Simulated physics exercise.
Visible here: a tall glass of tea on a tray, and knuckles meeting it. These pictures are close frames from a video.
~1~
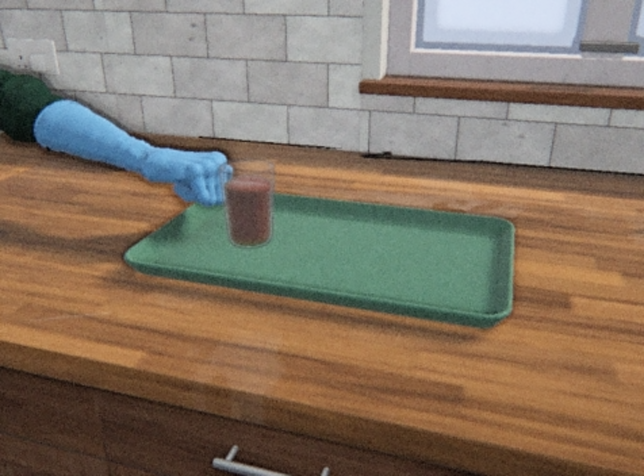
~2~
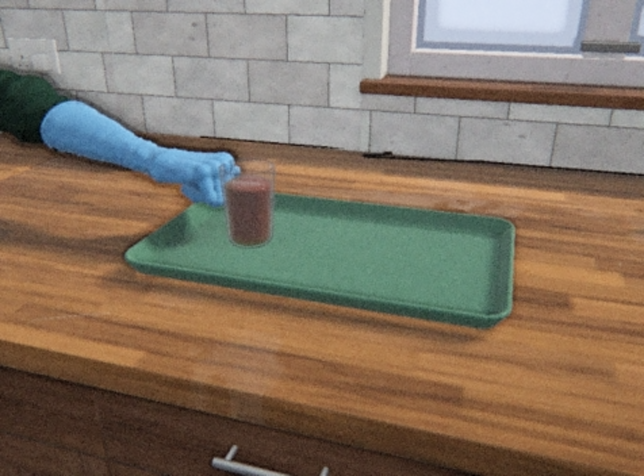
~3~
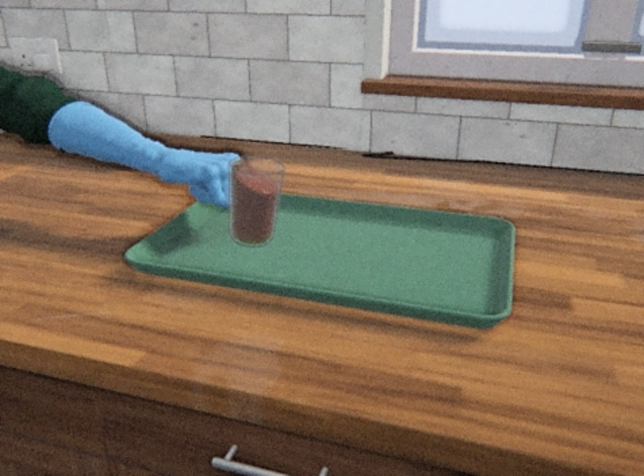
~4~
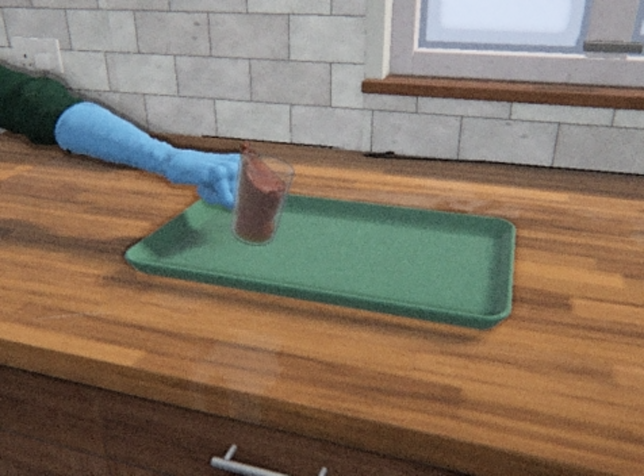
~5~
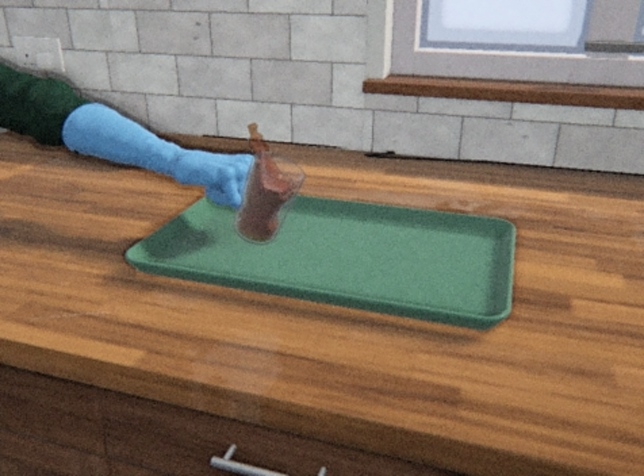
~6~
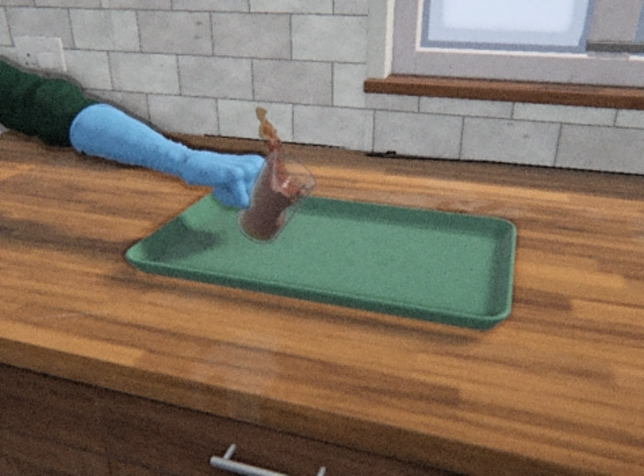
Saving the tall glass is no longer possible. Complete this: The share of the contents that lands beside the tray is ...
The share that lands beside the tray is a quarter or more.
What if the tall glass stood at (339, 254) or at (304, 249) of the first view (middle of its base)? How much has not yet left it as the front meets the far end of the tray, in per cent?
About 70 per cent, then about 60 per cent.
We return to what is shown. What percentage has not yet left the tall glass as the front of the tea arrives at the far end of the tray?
Remaining in tall glass: Approx. 45 %.
A moment on, the tall glass lies on its side and 71 per cent is in the glass, 15 on the tray and 14 above or beyond its rim.
Next, the tall glass lies on its side and 35 per cent is in the glass, 59 on the tray and 6 above or beyond its rim.
Then the tall glass lies on its side and 21 per cent is in the glass, 53 on the tray and 26 above or beyond its rim.
Later the tall glass lies on its side and 11 per cent is in the glass, 53 on the tray and 36 above or beyond its rim.
At rest 64 per cent is held by tray and glass, 36 is off the tray.
